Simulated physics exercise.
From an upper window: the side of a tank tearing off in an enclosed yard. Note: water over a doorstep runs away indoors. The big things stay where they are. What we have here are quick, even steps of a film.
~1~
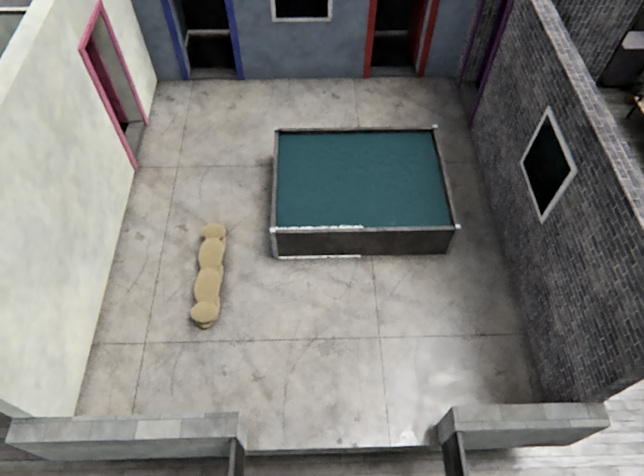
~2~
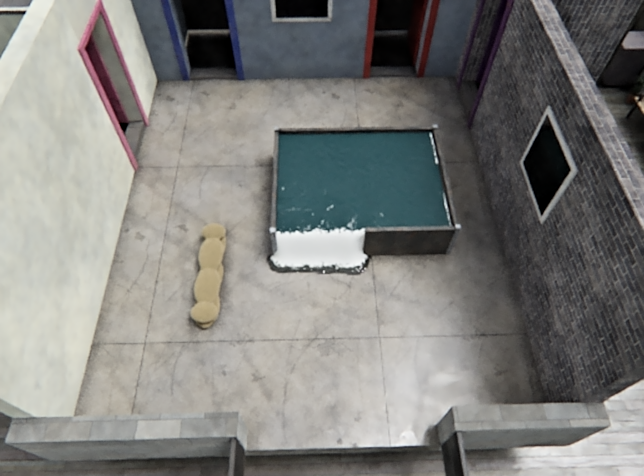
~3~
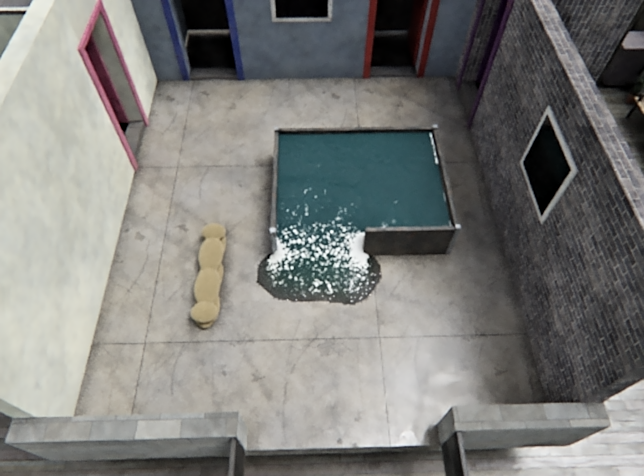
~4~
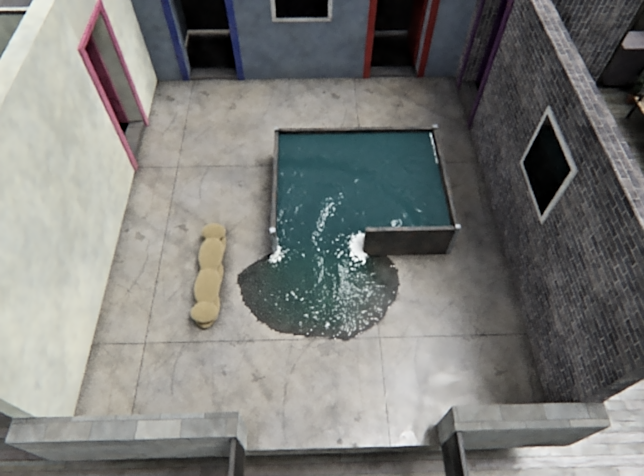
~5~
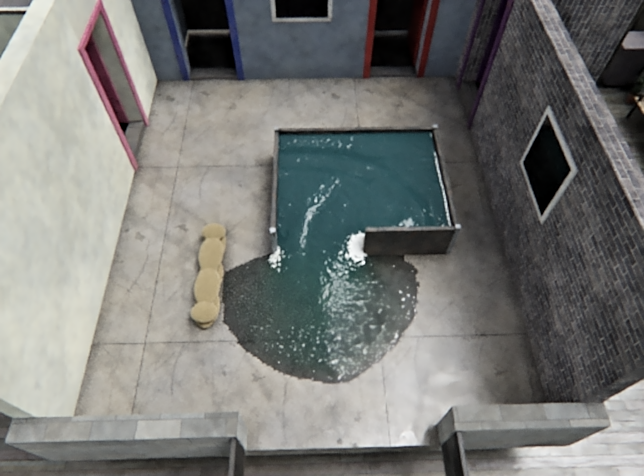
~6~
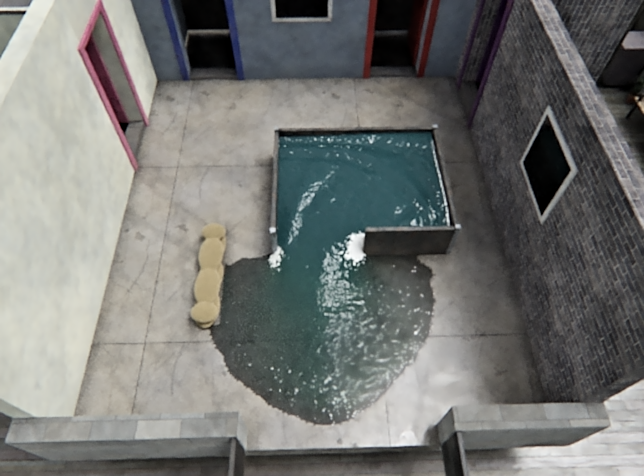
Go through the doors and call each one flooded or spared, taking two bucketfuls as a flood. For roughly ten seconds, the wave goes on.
Purple door: Spared, red door: Spared, blue door: Spared, pink door: Spared.
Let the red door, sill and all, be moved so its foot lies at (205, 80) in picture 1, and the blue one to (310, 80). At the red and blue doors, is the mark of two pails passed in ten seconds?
Note - red door ends up short of it; blue door ends up short of it.
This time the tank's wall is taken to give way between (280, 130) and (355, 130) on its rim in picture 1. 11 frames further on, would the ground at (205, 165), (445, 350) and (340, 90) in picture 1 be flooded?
Taken in turn they're unwetted, unwetted and swamped.
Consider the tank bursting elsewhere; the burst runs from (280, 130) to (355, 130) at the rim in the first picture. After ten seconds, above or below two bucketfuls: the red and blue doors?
As for the doors, red gets past it and blue gets past it.
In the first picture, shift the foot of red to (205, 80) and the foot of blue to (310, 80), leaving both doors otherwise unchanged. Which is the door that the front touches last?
I'd say the purple door is reached last.
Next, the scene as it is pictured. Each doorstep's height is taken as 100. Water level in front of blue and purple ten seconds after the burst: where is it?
The first is near 70 per cent, the second near 0 per cent.
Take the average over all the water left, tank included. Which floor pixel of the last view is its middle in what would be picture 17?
Close to (331, 243), I reckon.
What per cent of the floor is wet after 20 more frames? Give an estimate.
About 40 %.
A moment on, water covers 20 % of the floor; the purple door not reached, the red door not reached, the blue door not reached, the pink door not reached.
Next, water covers 25 % of the floor; the purple door not reached, the red door not reached, the blue door not reached, the pink door not reached.
Then, water covers 40 % of the floor; the purple door not reached, the red door not reached, the blue door not reached, the pink door not reached.
Later, water covers 65 % of the floor; the purple door not reached, the red door not reached, the blue door not reached, the pink door wet at the sill, nothing in.
In the end, water covers 85 % of the floor; the purple door not reached, the red door wet at the sill, nothing in, the blue door wet at the sill, nothing in, the pink door wet at the sill, nothing in.
